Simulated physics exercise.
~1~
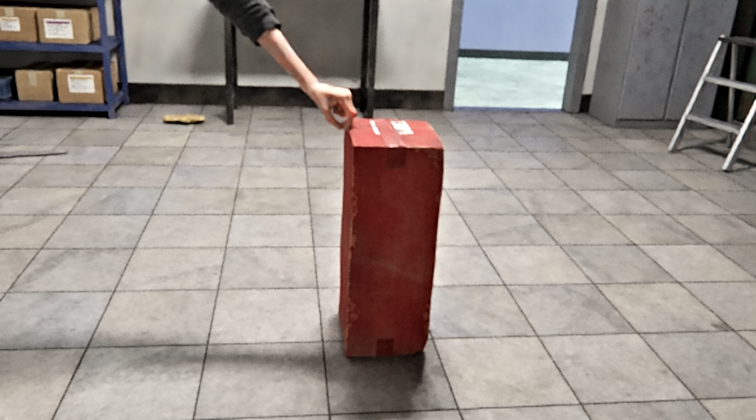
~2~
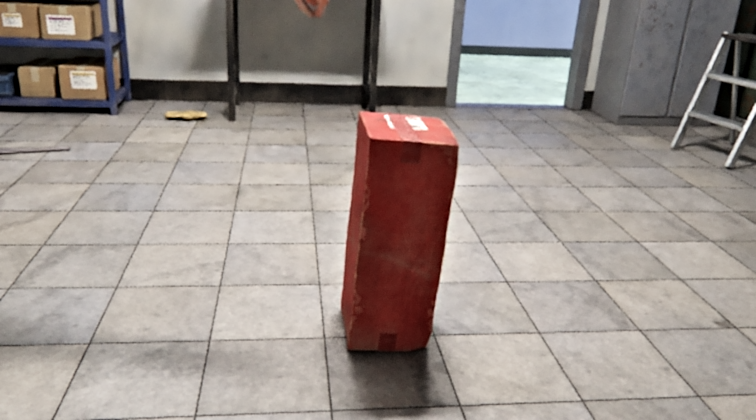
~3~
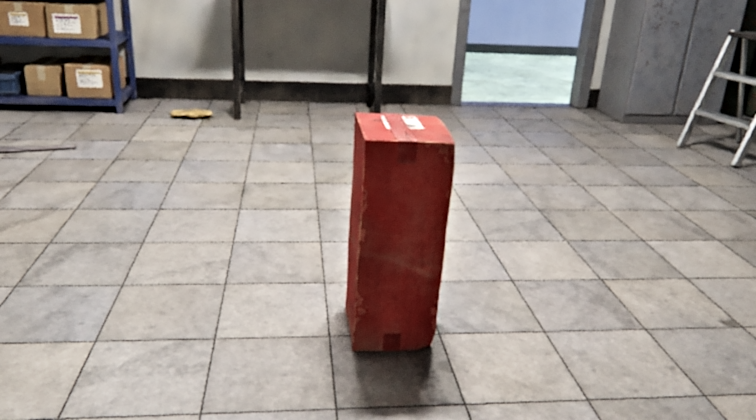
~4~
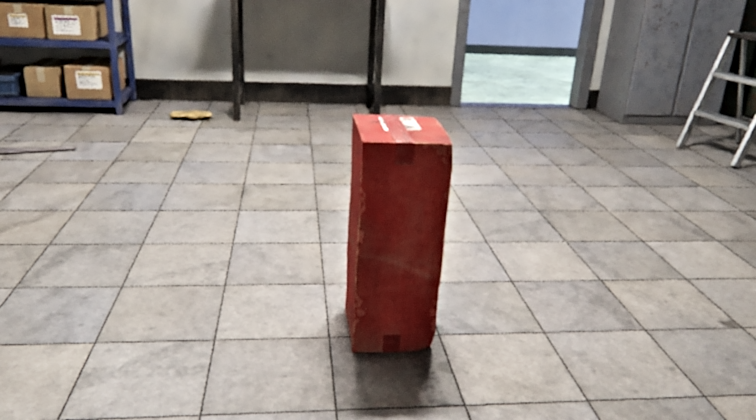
Tall red parcel held at its top edge by a hand, then let go, leaning slightly right and settling upright on the tiles.
